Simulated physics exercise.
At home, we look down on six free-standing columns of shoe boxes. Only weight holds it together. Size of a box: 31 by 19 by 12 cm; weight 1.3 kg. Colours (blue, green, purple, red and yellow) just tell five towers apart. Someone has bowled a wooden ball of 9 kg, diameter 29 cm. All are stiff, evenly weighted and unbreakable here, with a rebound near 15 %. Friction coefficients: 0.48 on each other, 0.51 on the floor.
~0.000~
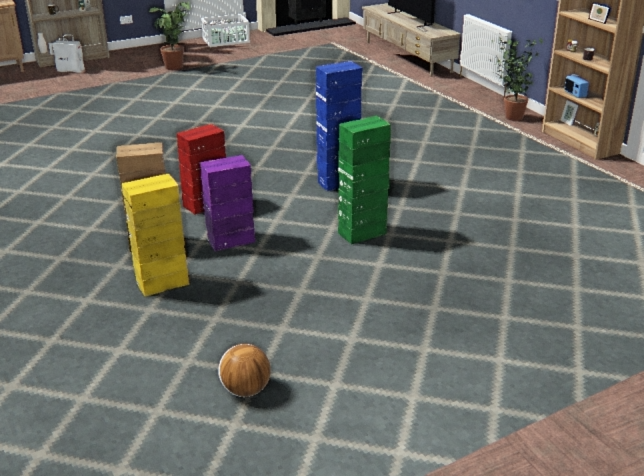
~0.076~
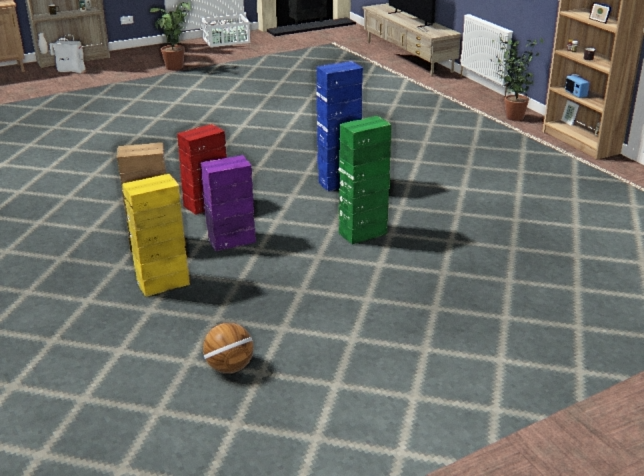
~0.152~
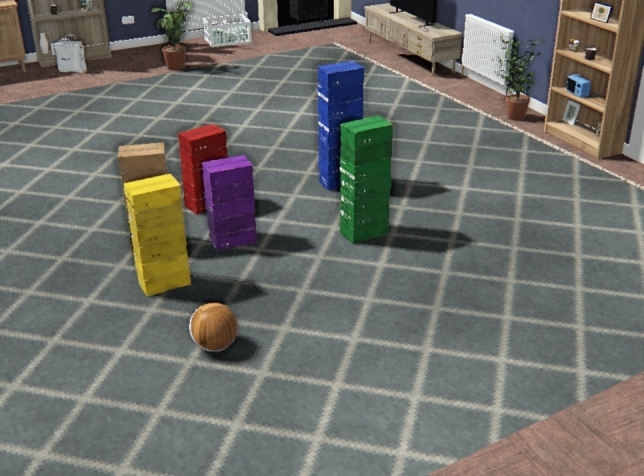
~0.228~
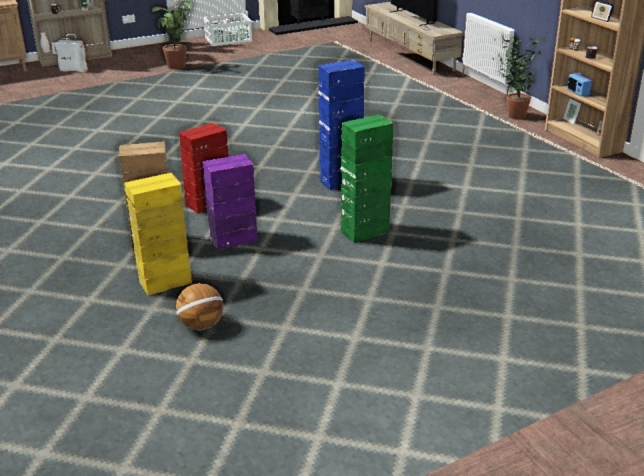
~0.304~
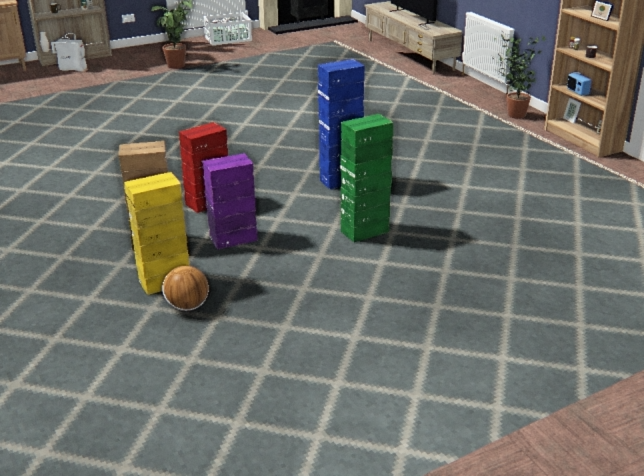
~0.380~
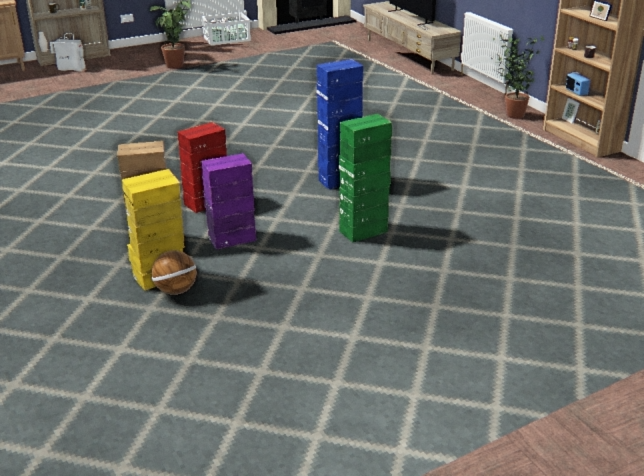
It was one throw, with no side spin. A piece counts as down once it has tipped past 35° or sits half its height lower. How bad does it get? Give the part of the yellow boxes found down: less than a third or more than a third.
Upwards of a third of them.
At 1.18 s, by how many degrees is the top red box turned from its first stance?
About 0°.
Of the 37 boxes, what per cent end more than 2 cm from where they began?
It is 30 per cent.
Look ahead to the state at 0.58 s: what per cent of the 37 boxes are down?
10 per cent by then.
Around 0.46 s, ball still moving; none of the 6 yellow boxes down (0 of 37 in all colours); top yellow box tipped 22°.
Around 0.58 s, ball still moving; 4 of the 6 yellow boxes down (4 of 37 in all colours); top yellow box tipped 48°, 9 cm lower.
Around 0.76 s, ball still moving; 4 of the 6 yellow boxes down (4 of 37 in all colours); top yellow box on its side.
Around 1.18 s, ball still moving; 4 of the 6 yellow boxes down (4 of 37 in all colours); top yellow box upside down.
Finally (2.1 s), ball at rest; 4 of the 6 yellow boxes down (4 of 37 in all colours); top yellow box upside down; top blue box unmoved. That is 67 per cent. Seen by the last camera, middles, top yellow box near (213, 298), top blue box near (340, 73).
